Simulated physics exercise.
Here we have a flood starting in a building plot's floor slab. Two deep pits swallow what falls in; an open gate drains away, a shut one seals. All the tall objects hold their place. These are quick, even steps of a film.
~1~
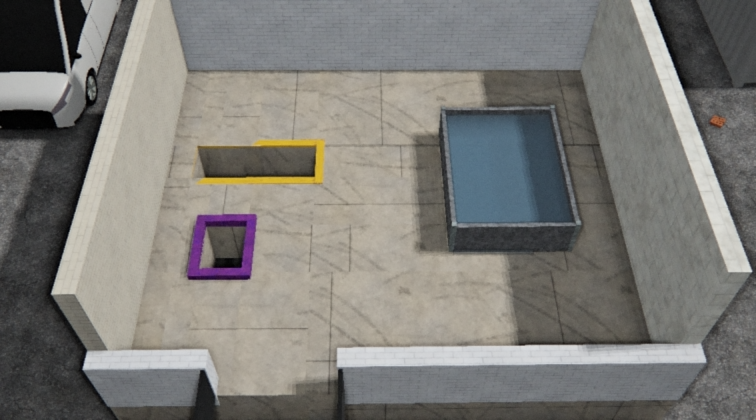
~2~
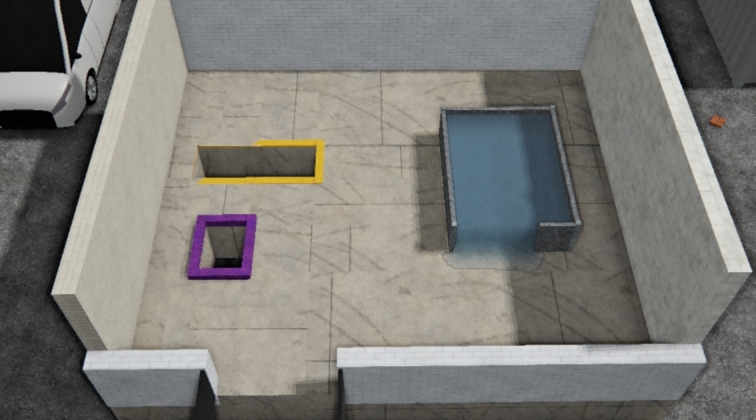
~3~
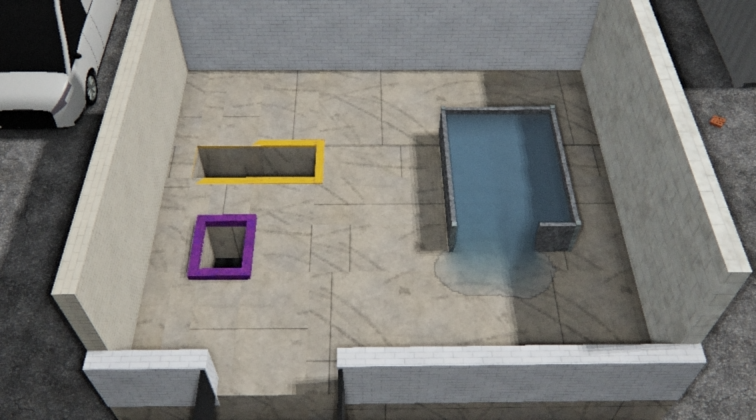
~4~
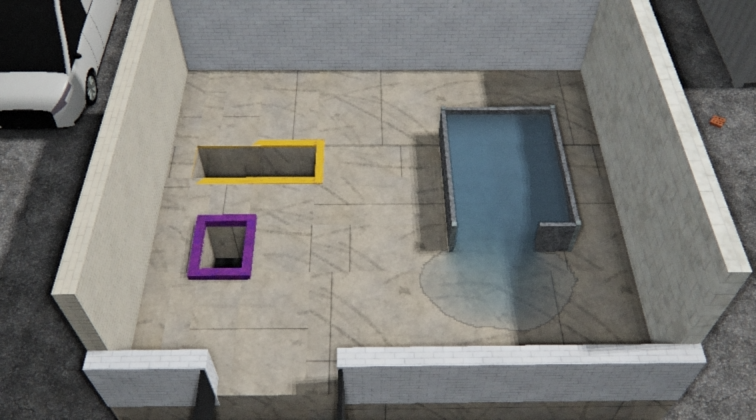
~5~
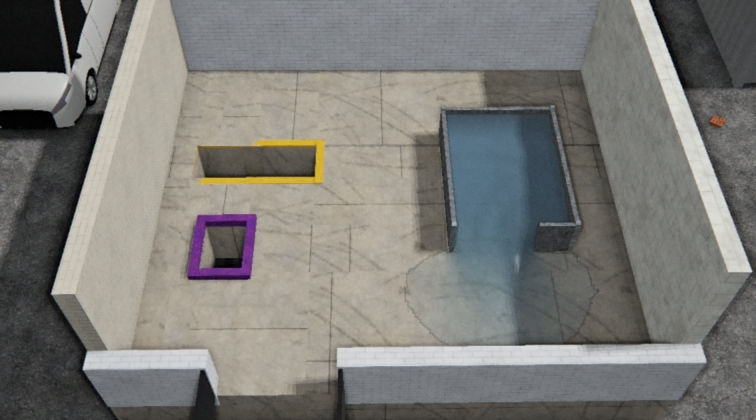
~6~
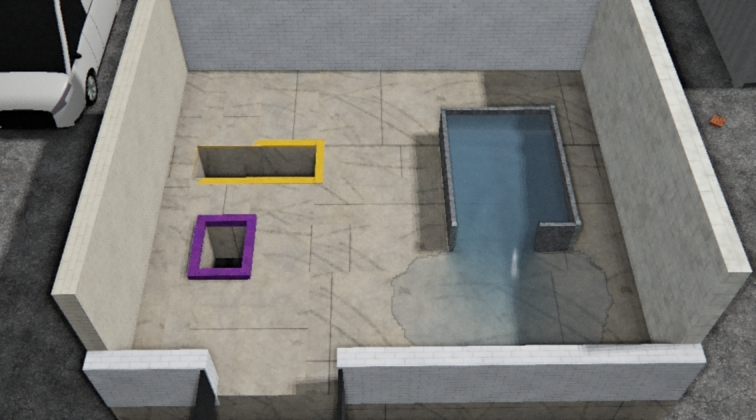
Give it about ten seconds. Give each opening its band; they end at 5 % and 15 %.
One by one: The gate takes from 5 to 15 %; the purple pit takes not even 5 %; the yellow pit takes from 5 to 15 %.
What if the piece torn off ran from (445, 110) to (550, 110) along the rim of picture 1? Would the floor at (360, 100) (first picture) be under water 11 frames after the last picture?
At that place: Under water.
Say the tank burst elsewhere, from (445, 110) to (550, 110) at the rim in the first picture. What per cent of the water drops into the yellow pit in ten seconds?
Per cent: Yellow 25.
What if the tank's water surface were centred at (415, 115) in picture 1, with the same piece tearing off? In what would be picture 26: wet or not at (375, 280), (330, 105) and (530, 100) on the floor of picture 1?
One after the other: Awash, not flooded, no water.
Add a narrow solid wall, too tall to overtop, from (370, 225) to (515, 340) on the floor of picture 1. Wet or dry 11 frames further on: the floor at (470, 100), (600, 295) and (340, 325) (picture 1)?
In turn: Clear, under water, clear.
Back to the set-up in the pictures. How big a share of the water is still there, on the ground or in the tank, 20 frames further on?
I make it 98 per cent.
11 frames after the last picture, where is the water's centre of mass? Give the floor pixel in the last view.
Near (495, 259).
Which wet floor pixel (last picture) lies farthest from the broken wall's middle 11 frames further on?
Close to (214, 377).
A moment on, water covers 15 % of the floor; the gate 0 %, the purple pit 0 %, the yellow pit 0 %.
Next, water covers 25 % of the floor; the gate 0 %, the purple pit 0 %, the yellow pit 0 %.
Then, water covers 40 % of the floor; the gate 2 %, the purple pit 0 %, the yellow pit 0 %.
Later, water covers 60 % of the floor; the gate 5 %, the purple pit 0 %, the yellow pit 2 %.
In the end, water covers 90 % of the floor; the gate 12 %, the purple pit 0 %, the yellow pit 8 %.
